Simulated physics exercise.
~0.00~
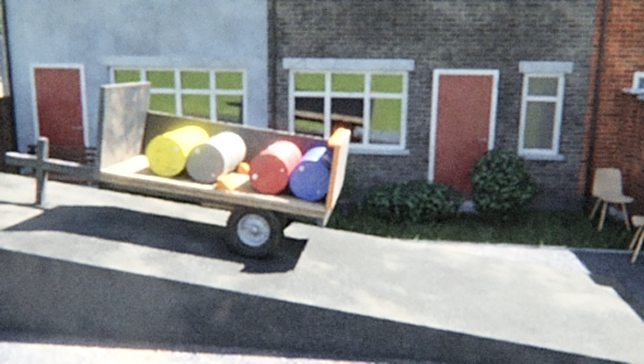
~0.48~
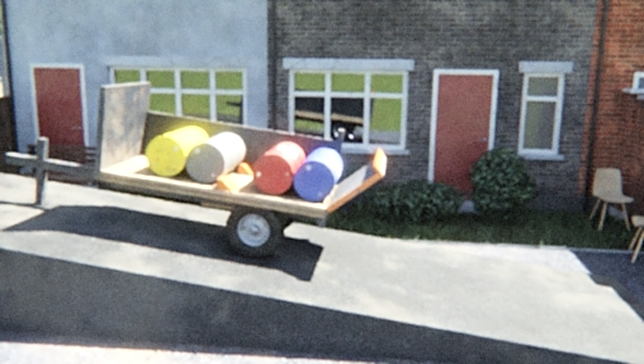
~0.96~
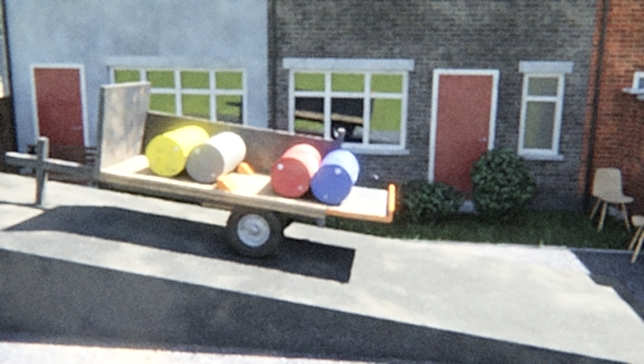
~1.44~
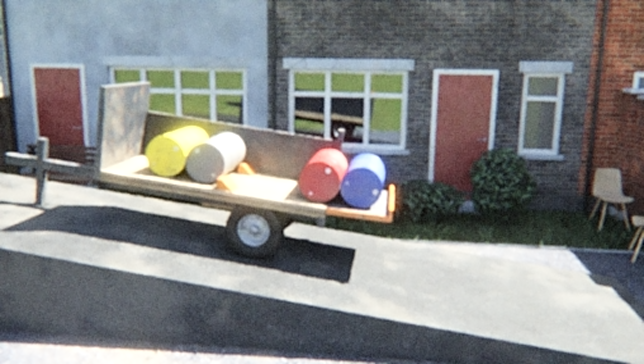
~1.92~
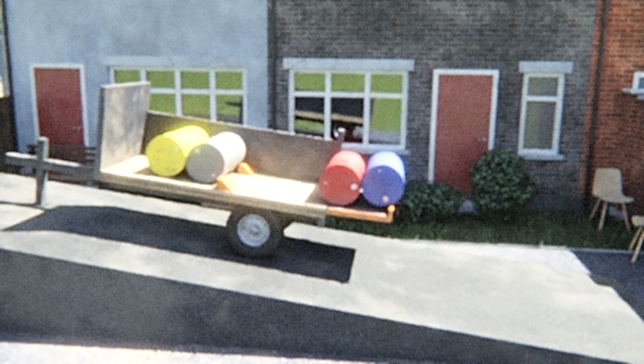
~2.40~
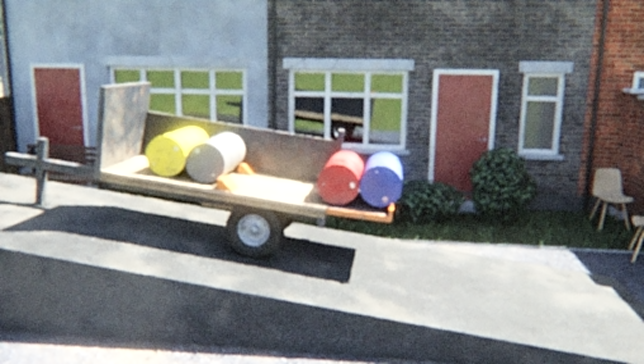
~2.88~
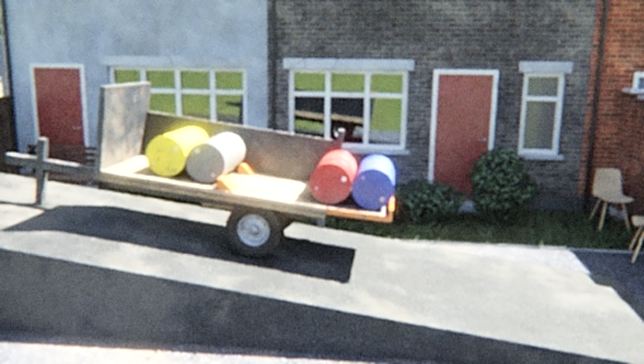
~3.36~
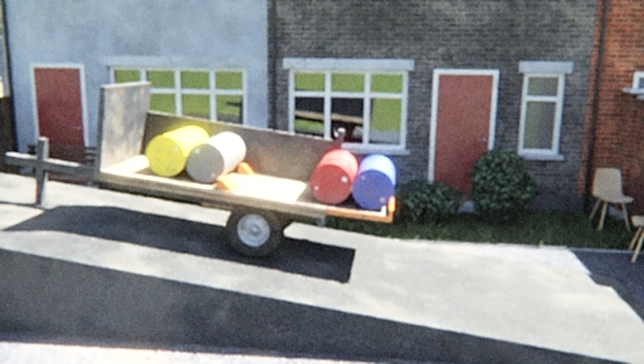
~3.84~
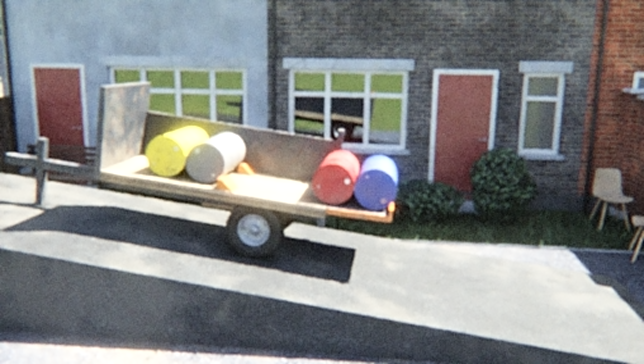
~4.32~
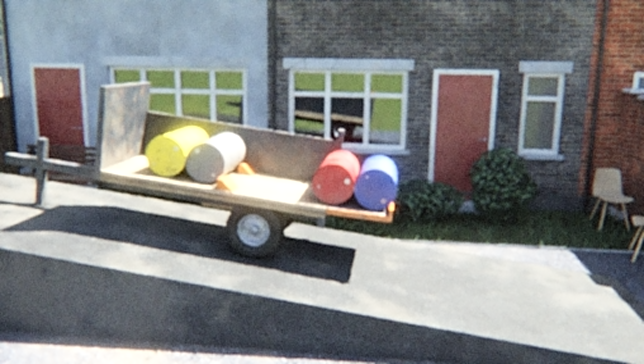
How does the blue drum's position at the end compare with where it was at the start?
It starts on the trailer bed just inside the raised tailgate. By the end it is farther right and slightly lower, resting on the lowered tailgate.
